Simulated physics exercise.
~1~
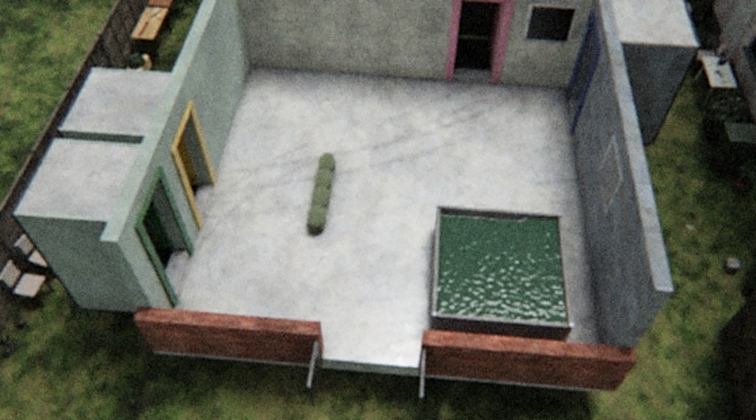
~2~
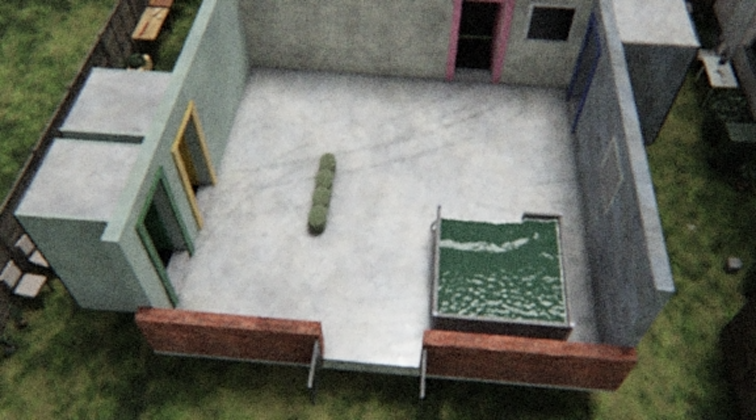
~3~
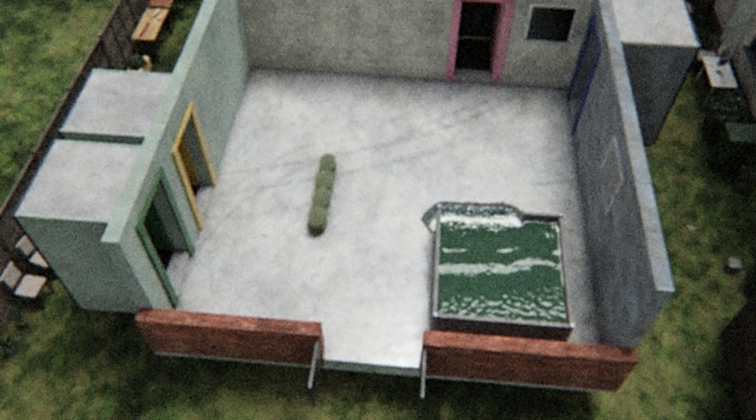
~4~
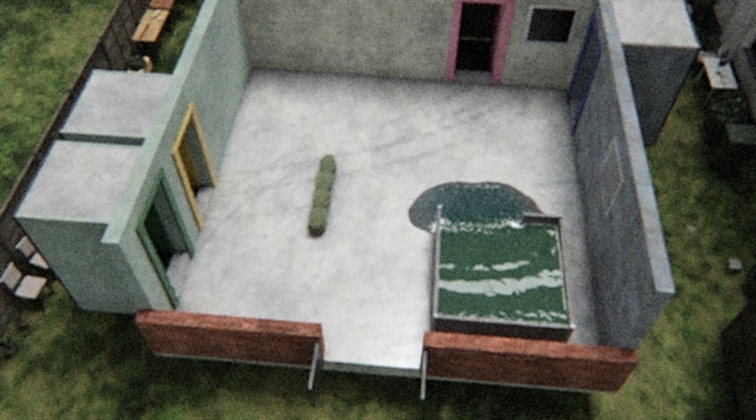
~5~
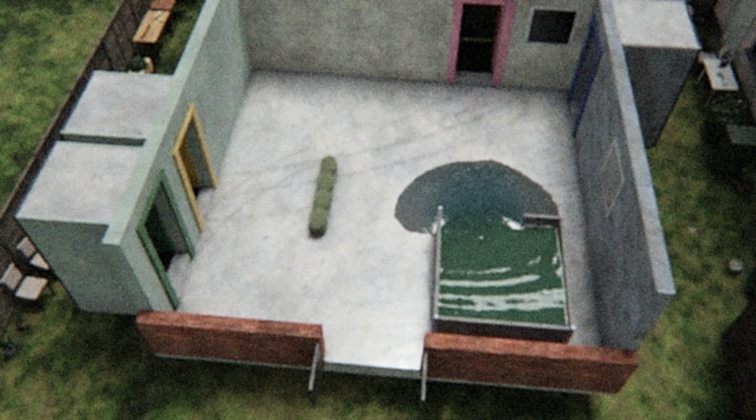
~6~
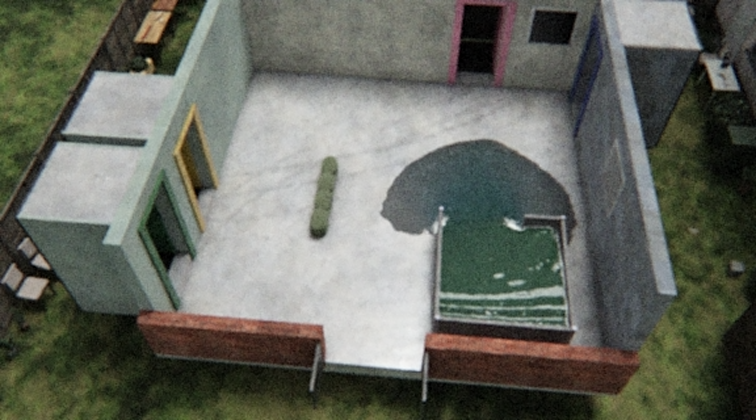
The far side of a tank of green water gave way in a walled yard, and water poured out, spreading a dark, rounded puddle across the pale paving toward the back while the tank's surface rippled.
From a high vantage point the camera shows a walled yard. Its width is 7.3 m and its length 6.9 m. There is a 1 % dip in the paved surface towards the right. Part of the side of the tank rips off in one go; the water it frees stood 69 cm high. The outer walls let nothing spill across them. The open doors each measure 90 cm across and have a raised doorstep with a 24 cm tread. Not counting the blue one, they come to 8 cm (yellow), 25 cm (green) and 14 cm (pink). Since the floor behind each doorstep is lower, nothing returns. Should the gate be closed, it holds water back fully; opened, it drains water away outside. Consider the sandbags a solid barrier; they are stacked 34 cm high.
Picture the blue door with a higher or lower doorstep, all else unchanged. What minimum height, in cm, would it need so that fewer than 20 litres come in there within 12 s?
About 19 cm.
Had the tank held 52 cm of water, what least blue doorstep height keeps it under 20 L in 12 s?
I'd say close to 14.0 cm.
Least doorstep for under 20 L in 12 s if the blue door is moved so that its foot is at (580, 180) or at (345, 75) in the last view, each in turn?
Around 8.5 and 10.0 cm respectively.
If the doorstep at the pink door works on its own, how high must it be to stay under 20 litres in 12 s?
Pink door, minimum about 22 cm.
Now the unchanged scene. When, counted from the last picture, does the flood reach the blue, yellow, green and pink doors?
Blue 0.8 s, yellow 4.5 s, green 5.5 s, pink 0.5 s.
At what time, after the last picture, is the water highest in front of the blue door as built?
Some 2.6 s, more or less.
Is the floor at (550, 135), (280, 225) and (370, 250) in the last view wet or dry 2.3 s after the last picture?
First wet through, second bone-dry, third bone-dry.
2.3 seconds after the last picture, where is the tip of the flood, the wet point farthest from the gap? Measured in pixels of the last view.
(254, 70).
Then, 0.7 s after the last picture water covers 35 % of the floor, deepest (34 cm) near (470, 230); it has not reached the blue door.
Then, 2.3 s after the last picture water covers 50 % of the floor, deepest (31 cm) near (511, 88); 22 cm at the blue door, 14 litres in over its 12 cm doorstep.
Then, 11.3 s after the last picture water covers 95 % of the floor, deepest (12 cm) near (590, 372); 8 cm at the blue door, 76 litres in over its 12 cm doorstep.
At the blue door as built, the water peaked near 24 cm, 2.5 s after the last picture.
Run again over the same 12 s with other heights there, 29 litres in over 17 cm, 8 litres over 22.5 cm. The limit of 20 litres is kept from about 19 cm up.
